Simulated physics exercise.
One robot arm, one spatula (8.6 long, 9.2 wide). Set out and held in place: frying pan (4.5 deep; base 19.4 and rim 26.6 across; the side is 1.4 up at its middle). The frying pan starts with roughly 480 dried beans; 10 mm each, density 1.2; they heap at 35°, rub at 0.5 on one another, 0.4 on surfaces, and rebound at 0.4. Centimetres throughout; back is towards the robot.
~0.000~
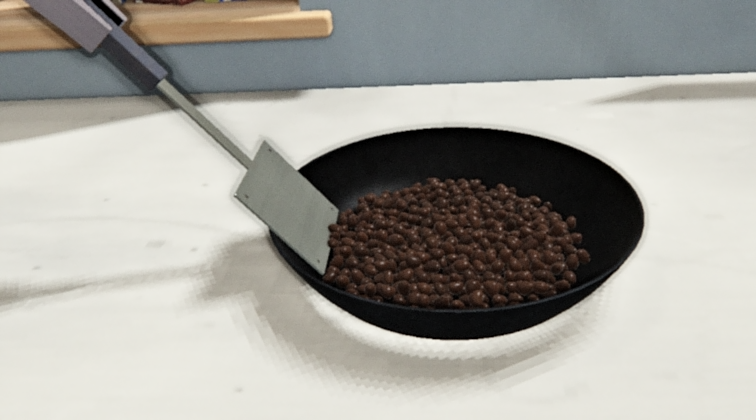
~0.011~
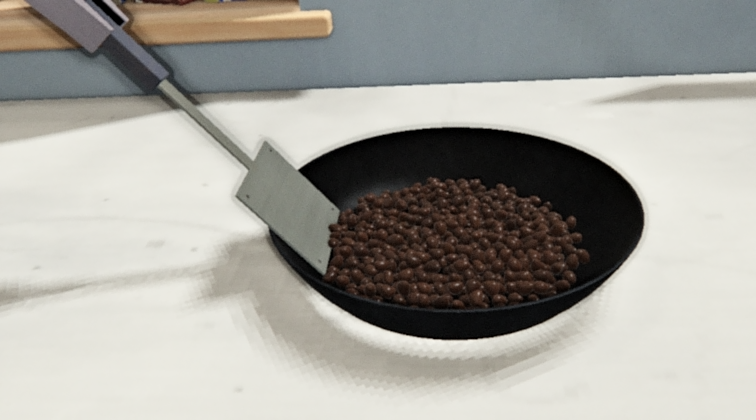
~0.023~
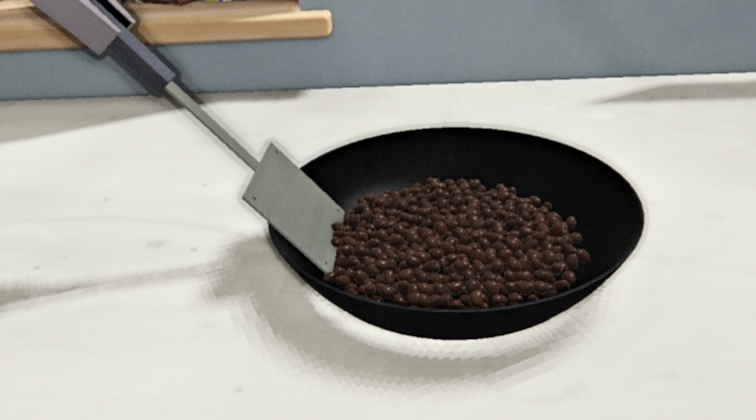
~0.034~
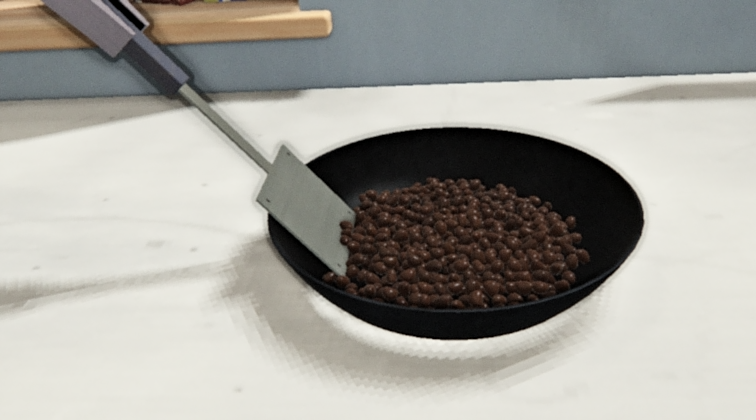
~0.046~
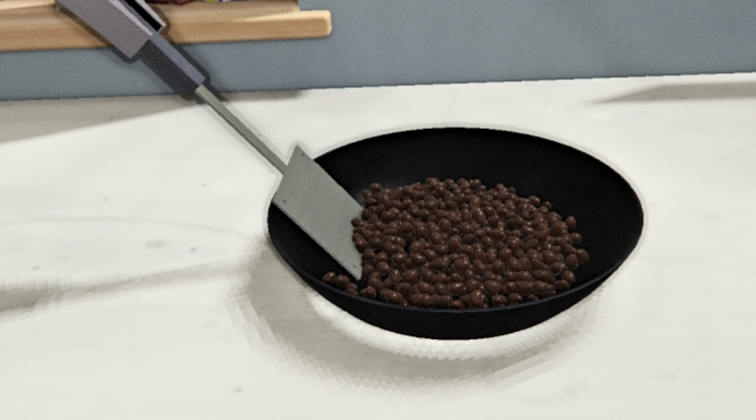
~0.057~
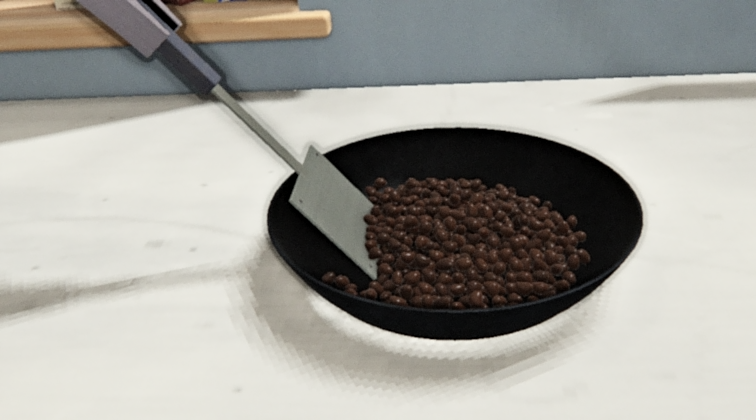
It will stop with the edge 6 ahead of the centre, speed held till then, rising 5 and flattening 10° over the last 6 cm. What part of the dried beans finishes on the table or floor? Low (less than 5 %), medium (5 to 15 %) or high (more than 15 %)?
Share on the table or floor: Medium (5 to 15 %).
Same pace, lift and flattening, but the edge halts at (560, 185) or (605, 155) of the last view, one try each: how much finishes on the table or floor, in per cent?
About 10 and 25 per cent.
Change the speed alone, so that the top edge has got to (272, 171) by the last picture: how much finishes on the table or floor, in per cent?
About 0 per cent.
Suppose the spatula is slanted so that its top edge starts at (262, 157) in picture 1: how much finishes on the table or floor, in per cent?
About 10 per cent.
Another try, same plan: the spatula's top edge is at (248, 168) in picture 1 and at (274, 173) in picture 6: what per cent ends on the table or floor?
About 0 per cent.
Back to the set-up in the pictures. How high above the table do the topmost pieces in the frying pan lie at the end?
Roughly 4.5 cm.
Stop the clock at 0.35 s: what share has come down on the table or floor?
Roughly 8 per cent.
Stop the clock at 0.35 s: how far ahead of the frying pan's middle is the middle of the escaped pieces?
Some 26 cm.
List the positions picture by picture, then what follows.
In the first picture, spatula top edge at (250, 166), sloping 51°; upper third of the load around (447, 233), from x 330 to 580, top at y 185; 475 in the frying pan.
In the second picture, spatula top edge at (251, 166), sloping 51°; upper third of the load around (447, 233), from x 330 to 580, top at y 185.
In the third picture, spatula top edge at (258, 168), sloping 51°; upper third of the load around (447, 232), from x 330 to 580, top at y 185.
In the fourth picture, spatula top edge at (270, 170), sloping 51°; upper third of the load around (435, 233), from x 330 to 580, top at y 185.
In the fifth picture, spatula top edge at (286, 171), sloping 51°; upper third of the load around (437, 228), from x 330 to 580, top at y 185.
In the sixth picture, spatula top edge at (301, 170), sloping 51°; upper third of the load around (444, 223), from x 330 to 580, top at y 185; 475 in the frying pan.
By 0.09 s, sloping 51°, highest piece 5 above the table; 475 in the frying pan.
By 0.13 s, sloping 48°, highest piece 5 above the table; 475 in the frying pan.
By 0.35 s, sloping 41°, highest piece 5 above the table; 437 in the frying pan, 37 on the table or floor, 1 on the blade or in flight.
By 1.40 s, sloping 41°, highest piece 4 above the table; 437 in the frying pan, 38 on the table or floor.
Final count, 437 in the frying pan, 38 on the table or floor. That is 8 % on the table or floor.
